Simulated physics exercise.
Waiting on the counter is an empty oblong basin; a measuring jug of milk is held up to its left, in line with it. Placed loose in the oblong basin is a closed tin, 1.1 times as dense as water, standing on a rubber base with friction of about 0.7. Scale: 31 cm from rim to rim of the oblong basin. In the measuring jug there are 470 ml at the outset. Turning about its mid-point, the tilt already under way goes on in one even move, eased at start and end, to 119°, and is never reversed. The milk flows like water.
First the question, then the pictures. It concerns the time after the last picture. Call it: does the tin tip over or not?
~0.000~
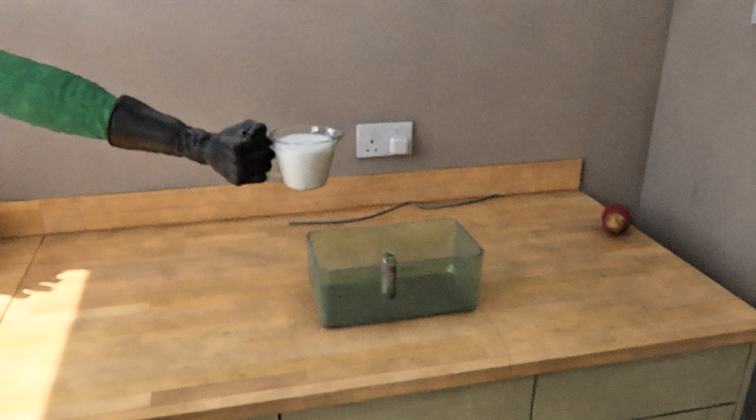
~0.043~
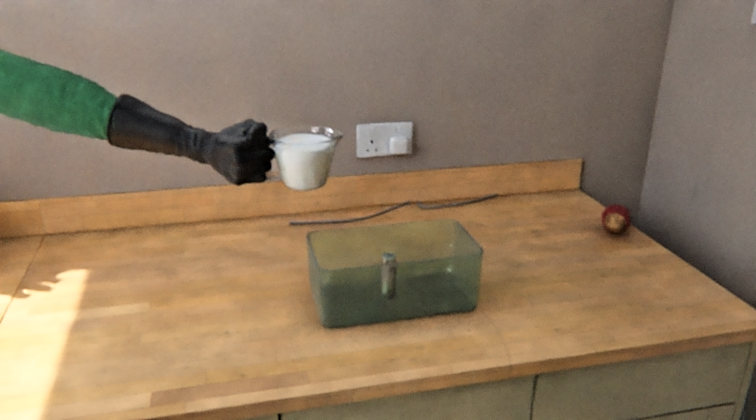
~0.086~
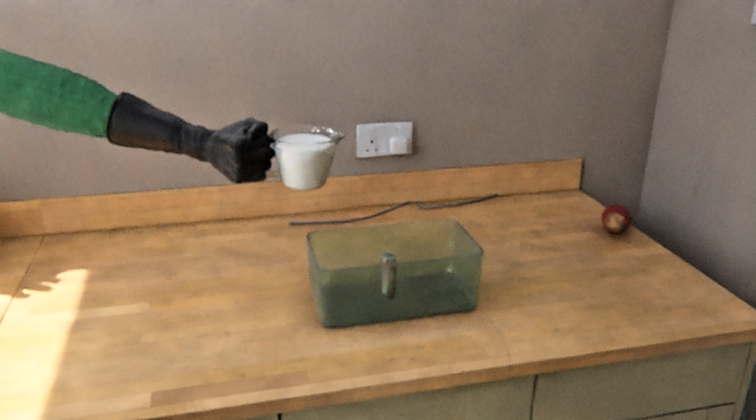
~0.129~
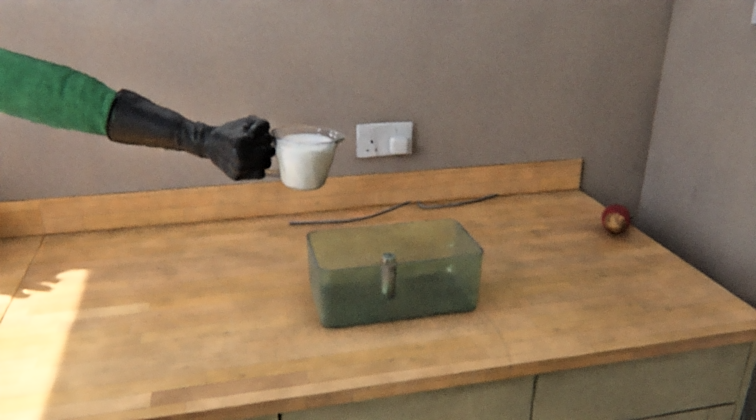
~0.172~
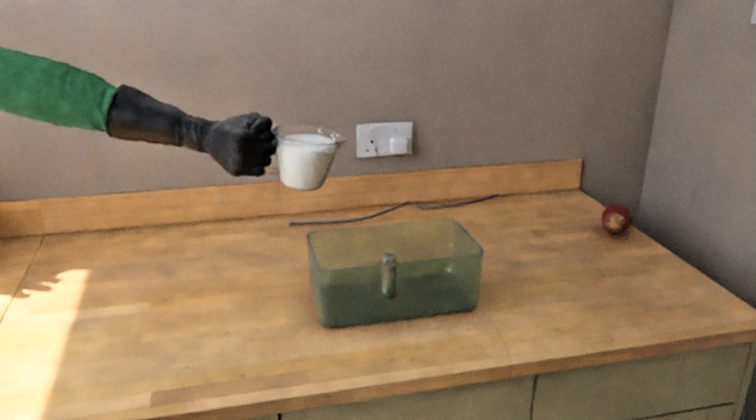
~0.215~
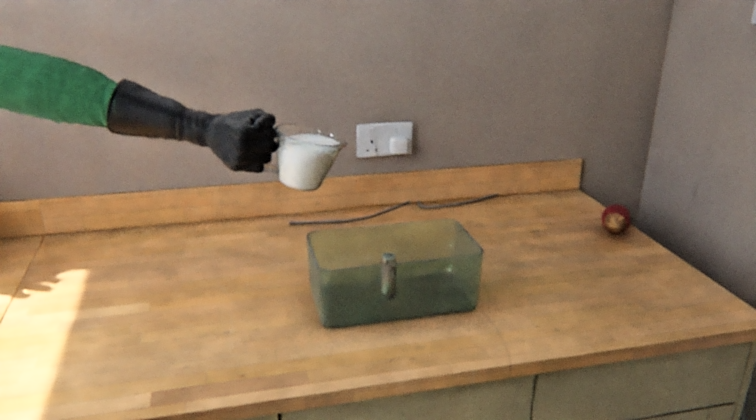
It tips over.
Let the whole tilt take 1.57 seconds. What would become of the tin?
The tin would overturn.
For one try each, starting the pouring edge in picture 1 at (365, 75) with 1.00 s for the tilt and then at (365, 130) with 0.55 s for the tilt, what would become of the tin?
Trial 1 - tin stays standing; trial 2 - tin tips.
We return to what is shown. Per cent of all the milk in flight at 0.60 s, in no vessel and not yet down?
Estimate: About 36 % of all of it.
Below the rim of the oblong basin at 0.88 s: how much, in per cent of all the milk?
It works out near 90 per cent.
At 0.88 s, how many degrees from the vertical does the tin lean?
Tilt: Around 20 degrees.
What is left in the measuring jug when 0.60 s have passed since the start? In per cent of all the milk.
Close to 50 percent of the liquid remains at that time.
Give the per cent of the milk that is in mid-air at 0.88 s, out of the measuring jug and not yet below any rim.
9 per cent, roughly.
Then, 0.60 s in, the tilt is 78° and 51 per cent is still to pour; the tin stands where it began.
Then, 0.88 s in, the tilt is 115° and 2 per cent is still to pour; the tin leans 18°.
Then, 1.18 s in, the tilt is 119° and 0 per cent is still to pour; the tin lies on its side.
Then, 1.50 s in, the tilt is 119° and 0 per cent is still to pour; the tin lies on its side.
Finally, the tin lies on its side.
